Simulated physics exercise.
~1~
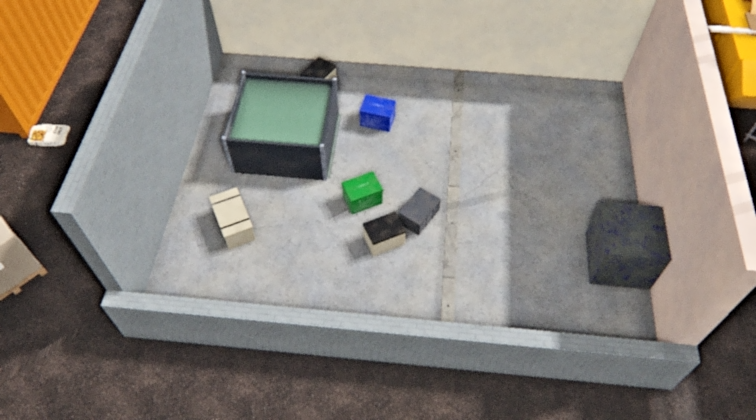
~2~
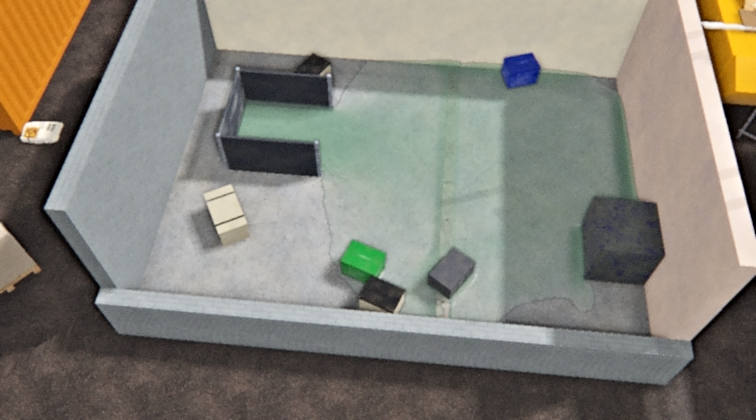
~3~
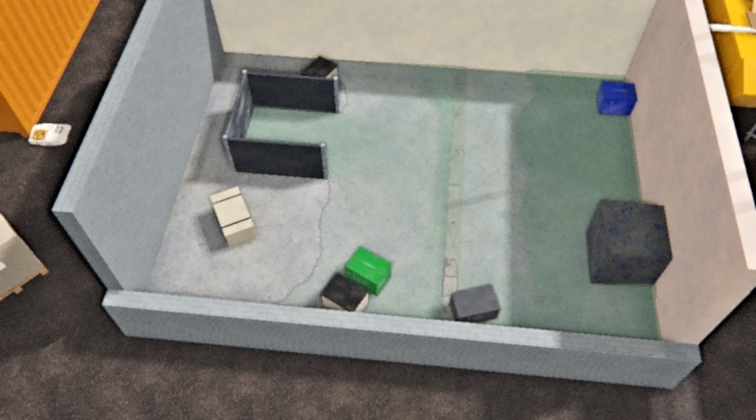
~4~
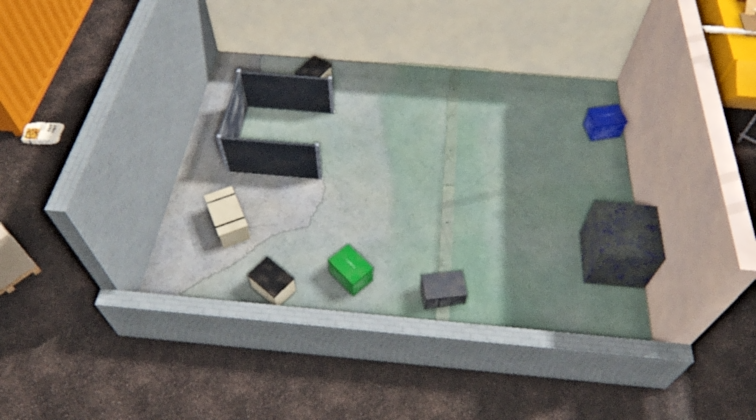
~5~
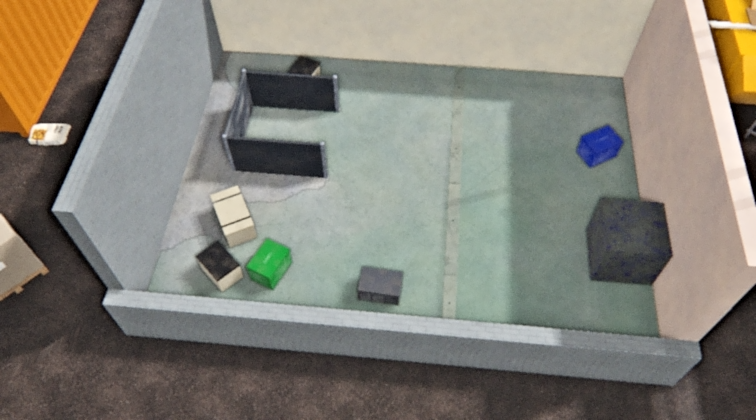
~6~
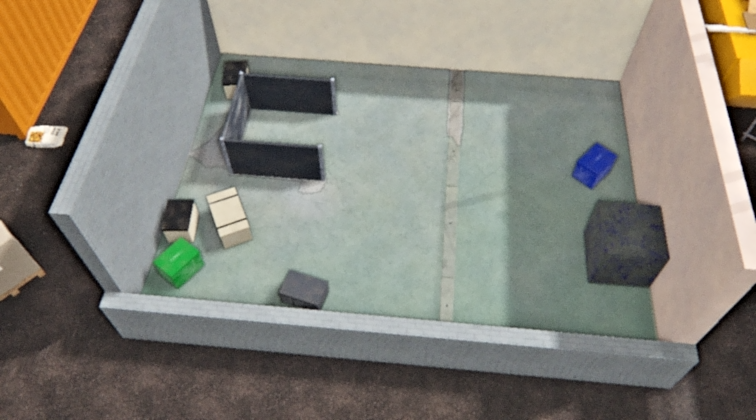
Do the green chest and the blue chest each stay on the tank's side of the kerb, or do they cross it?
The green chest falls short of the kerb and stays on the tank's side. The blue chest crosses it to the right.
